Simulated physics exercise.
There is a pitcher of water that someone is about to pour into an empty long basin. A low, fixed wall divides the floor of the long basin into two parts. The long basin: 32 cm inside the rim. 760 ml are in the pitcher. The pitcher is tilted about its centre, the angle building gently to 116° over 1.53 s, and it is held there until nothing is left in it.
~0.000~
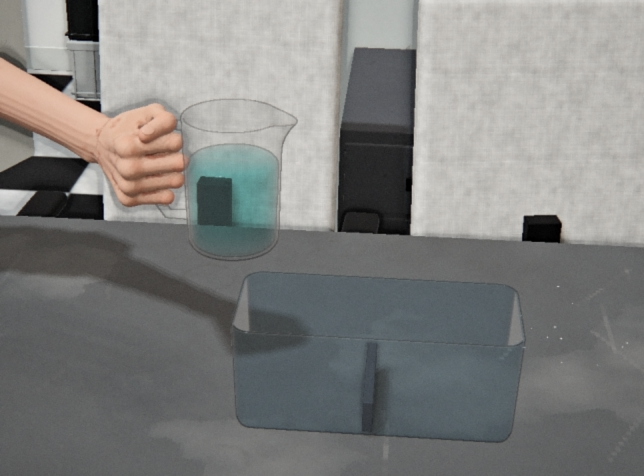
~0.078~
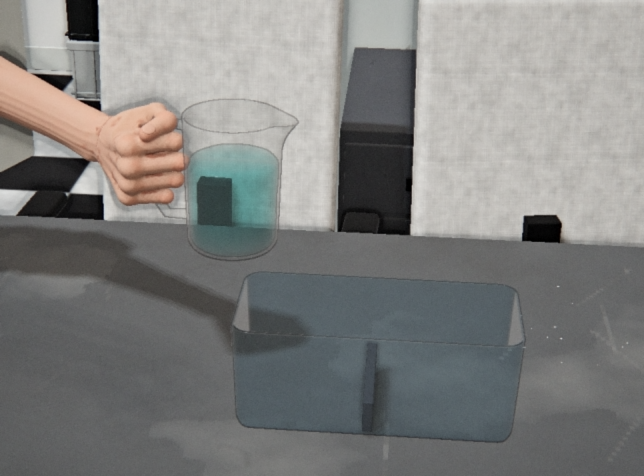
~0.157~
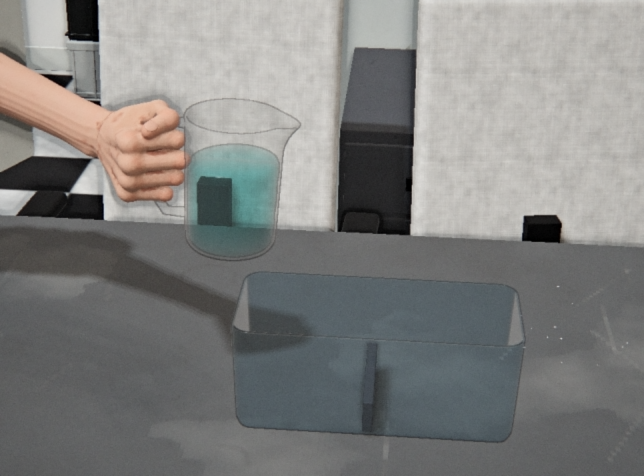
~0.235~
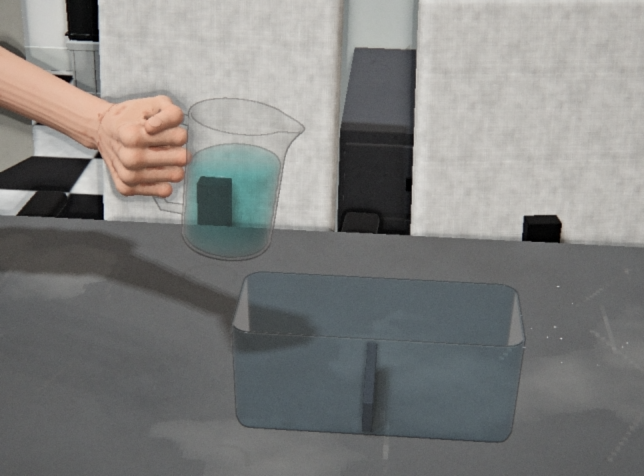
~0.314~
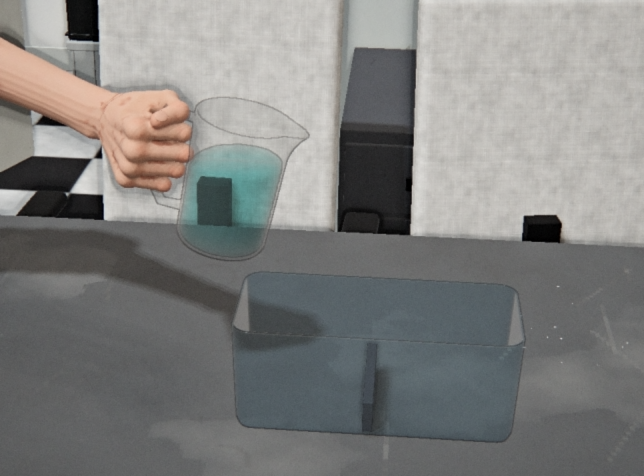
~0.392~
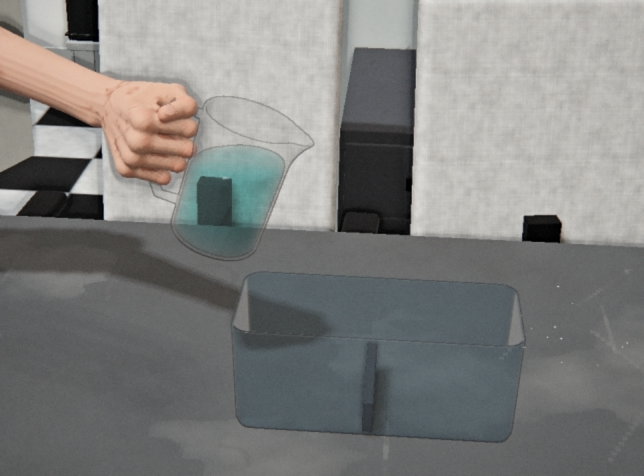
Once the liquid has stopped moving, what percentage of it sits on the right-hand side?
About 45 per cent.
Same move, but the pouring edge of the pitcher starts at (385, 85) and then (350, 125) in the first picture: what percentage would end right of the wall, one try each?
Respectively 85 and 90 %.
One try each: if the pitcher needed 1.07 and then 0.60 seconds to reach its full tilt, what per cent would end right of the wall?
Result: 30 per cent, then 15 per cent.
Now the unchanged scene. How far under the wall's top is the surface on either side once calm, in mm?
Left roughly 18 mm; right roughly 24 mm.
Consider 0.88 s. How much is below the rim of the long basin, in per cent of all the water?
Close to 1 in a hundred.
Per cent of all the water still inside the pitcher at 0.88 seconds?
Close to 90 in a hundred.
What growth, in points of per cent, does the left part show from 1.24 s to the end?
I'd put it at some 34 percent.
After 0.88 s the tilt is 72° and 90 per cent is still to pour, 1 is left of the wall and 0 right of it.
After 1.24 s the tilt is 106° and 27 per cent is still to pour, 21 is left of the wall and 34 right of it.
After 1.62 s the tilt is 116° and 0 per cent is still to pour, 53 is left of the wall and 44 right of it.
After 2.03 s the tilt is 116° and 0 per cent is still to pour, 54 is left of the wall and 45 right of it.
In the end 54 per cent lies left of the wall, 45 right of it and 1 outside.
